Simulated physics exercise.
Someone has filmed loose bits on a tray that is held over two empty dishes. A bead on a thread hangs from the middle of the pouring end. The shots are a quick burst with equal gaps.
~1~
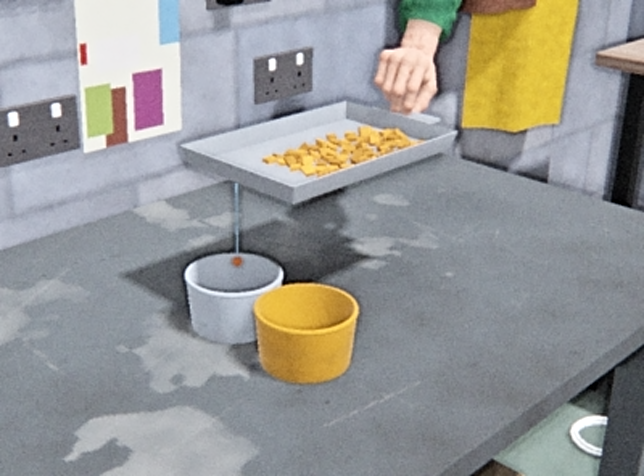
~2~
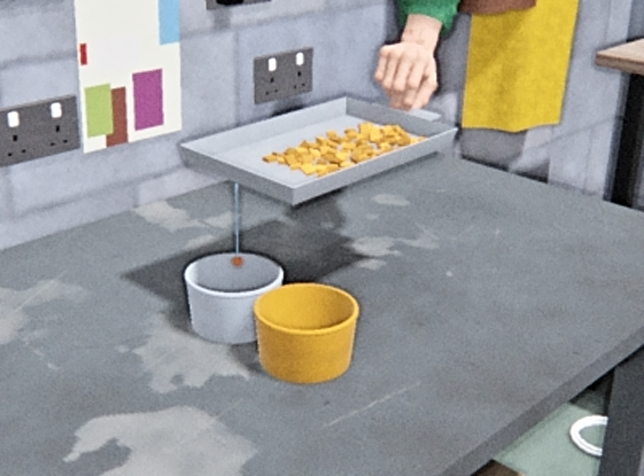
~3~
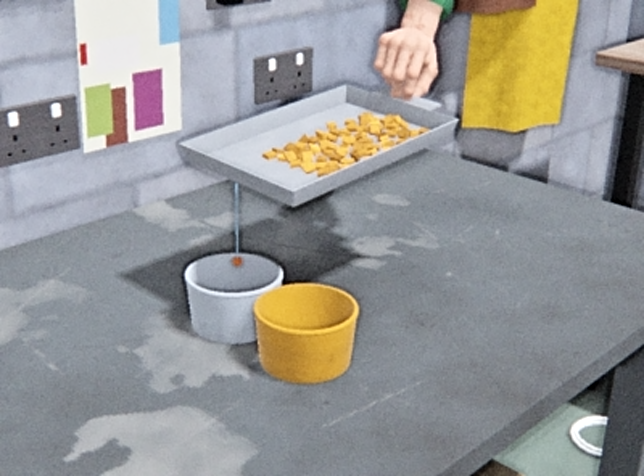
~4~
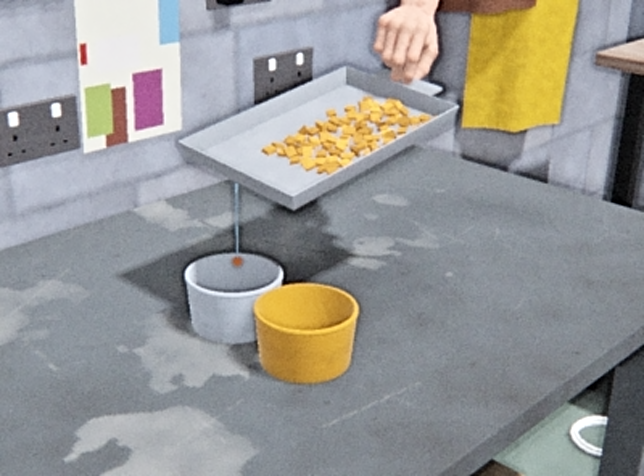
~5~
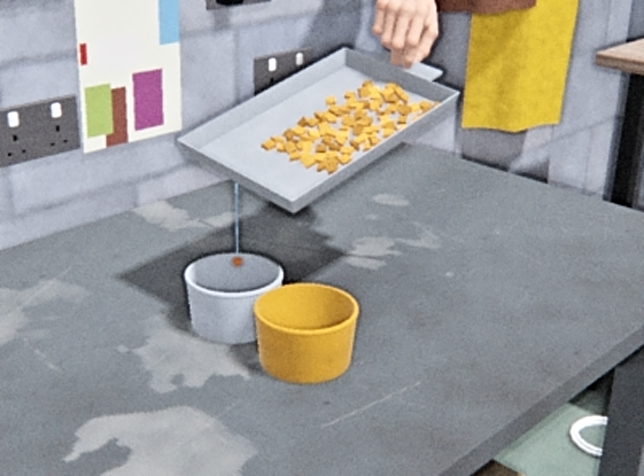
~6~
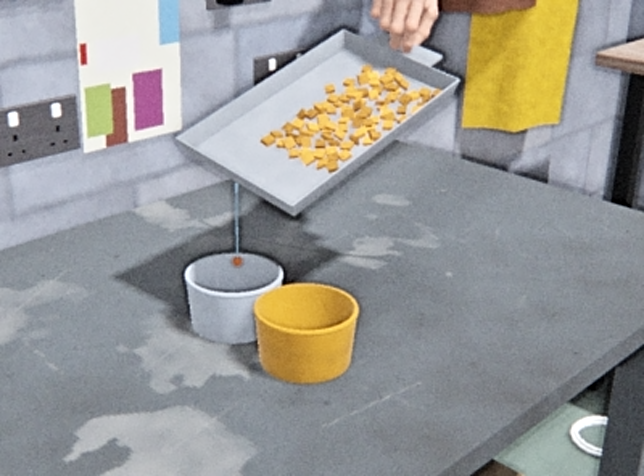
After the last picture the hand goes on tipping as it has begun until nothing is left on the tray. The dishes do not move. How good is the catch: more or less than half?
They take the larger part between them.
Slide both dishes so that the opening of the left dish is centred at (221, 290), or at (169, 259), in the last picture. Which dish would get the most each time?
The first try: The right dish. The second: Right.
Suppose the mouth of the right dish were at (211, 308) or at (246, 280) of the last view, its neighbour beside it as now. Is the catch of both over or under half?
The first try: The smaller part. The second: Under half.
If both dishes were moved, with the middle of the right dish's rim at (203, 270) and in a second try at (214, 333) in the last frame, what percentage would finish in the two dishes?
About 0 and 0 per cent.
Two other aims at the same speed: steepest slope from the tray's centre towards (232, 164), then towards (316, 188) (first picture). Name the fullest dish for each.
The first try: Left. The second: The right one.
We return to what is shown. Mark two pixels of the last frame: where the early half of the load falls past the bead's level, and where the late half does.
First near (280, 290), later near (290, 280).
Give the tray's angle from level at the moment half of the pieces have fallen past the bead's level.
Near 90 degrees.
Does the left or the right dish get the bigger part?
That is the dish on the right.
Soon after the last picture, tray tipped steeply; nearly all on the tray; a stray few in the air.
A little later, tray tipped past a quarter turn; about a quarter on the tray; about two thirds in the right dish; a stray few in the left dish; a small part outside both; a small part in the air.
Later still, tray tipped past a quarter turn; most in the right dish; a stray few in the left dish; a small part outside both.
At rest, tray tipped past a quarter turn; most in the right dish; a stray few in the left dish; a small part outside both.
